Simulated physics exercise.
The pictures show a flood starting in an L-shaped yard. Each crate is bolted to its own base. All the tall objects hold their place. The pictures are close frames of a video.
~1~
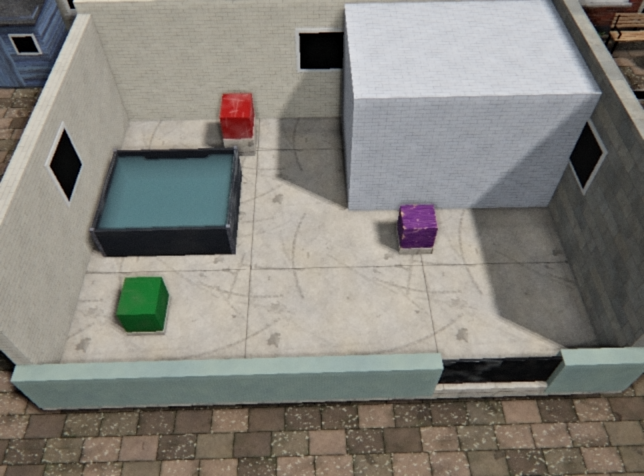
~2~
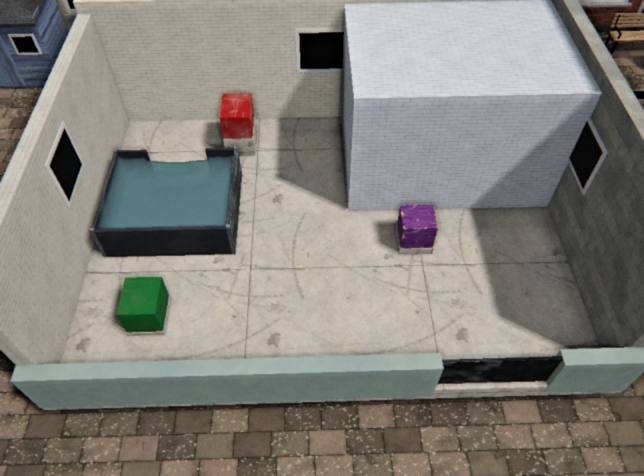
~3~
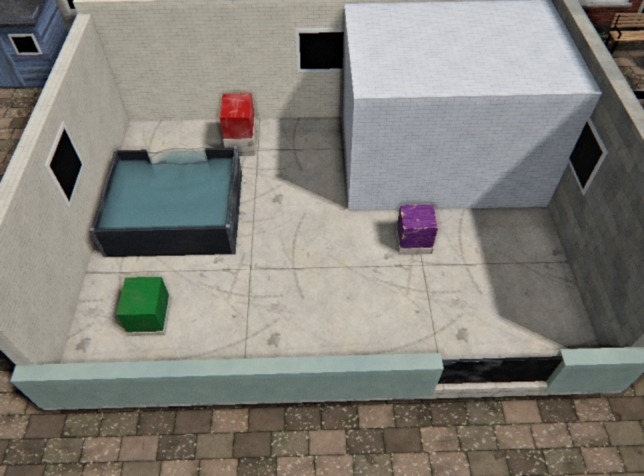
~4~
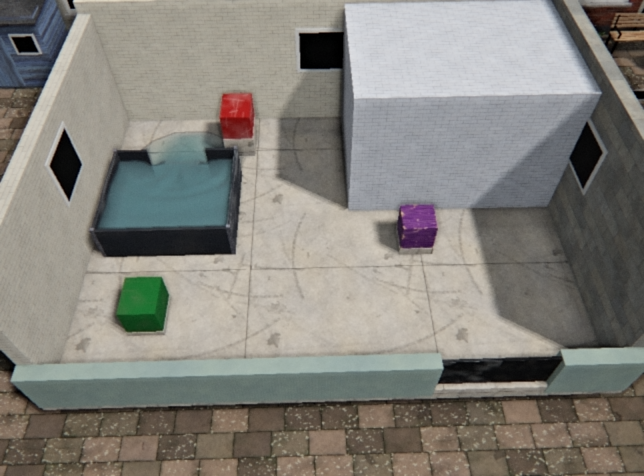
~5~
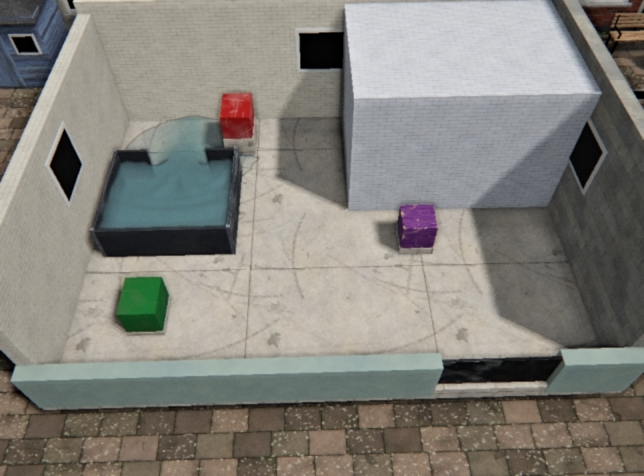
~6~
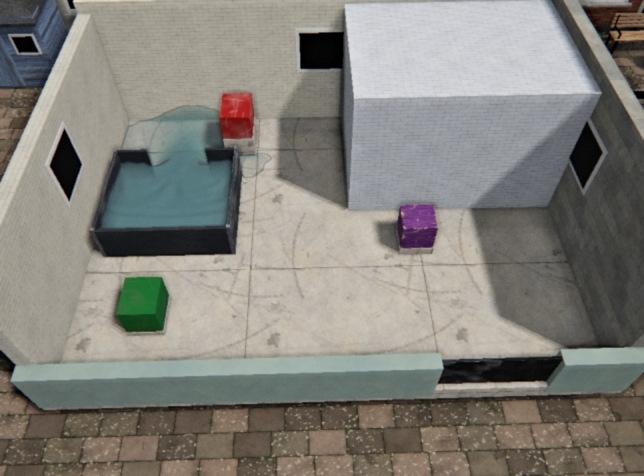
To begin with, a dark-walled tank of still, teal water sits at the left of a walled yard, near red, green and purple blocks. A gap then shows in its far side and water pours out, spreading across the floor behind it and around the red block.
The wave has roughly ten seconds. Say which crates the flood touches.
In the end: The red crate escapes dry; the green crate escapes dry; the purple crate escapes dry.
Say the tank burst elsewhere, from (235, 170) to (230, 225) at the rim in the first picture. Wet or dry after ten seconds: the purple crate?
The purple crate gets wet.
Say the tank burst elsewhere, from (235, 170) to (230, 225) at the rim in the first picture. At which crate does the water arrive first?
I say the purple-painted one.
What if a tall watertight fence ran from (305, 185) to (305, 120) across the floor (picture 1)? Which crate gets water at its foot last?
The crate marked purple.
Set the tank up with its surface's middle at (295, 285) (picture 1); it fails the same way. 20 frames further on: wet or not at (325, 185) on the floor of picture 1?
At that place: Under water.
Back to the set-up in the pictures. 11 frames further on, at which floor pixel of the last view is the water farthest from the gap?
Close to (337, 120).
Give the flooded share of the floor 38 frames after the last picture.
I make it 65 per cent.
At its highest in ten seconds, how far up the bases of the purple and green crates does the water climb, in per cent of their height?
About 10 and 70 per cent.
A moment on, water covers 15 % of the floor; the red crate water round its plinth, the green crate not reached, the purple crate not reached.
Next, water covers 20 % of the floor; the red crate water round its plinth, the green crate not reached, the purple crate not reached.
Then, water covers 35 % of the floor; the red crate water round its plinth, the green crate not reached, the purple crate not reached.
Later, water covers 65 % of the floor; the red crate water round its plinth, the green crate water round its plinth, the purple crate water round its plinth.
In the end, water covers 85 % of the floor; the red crate stayed above the water, the green crate stayed above the water, the purple crate stayed above the water.
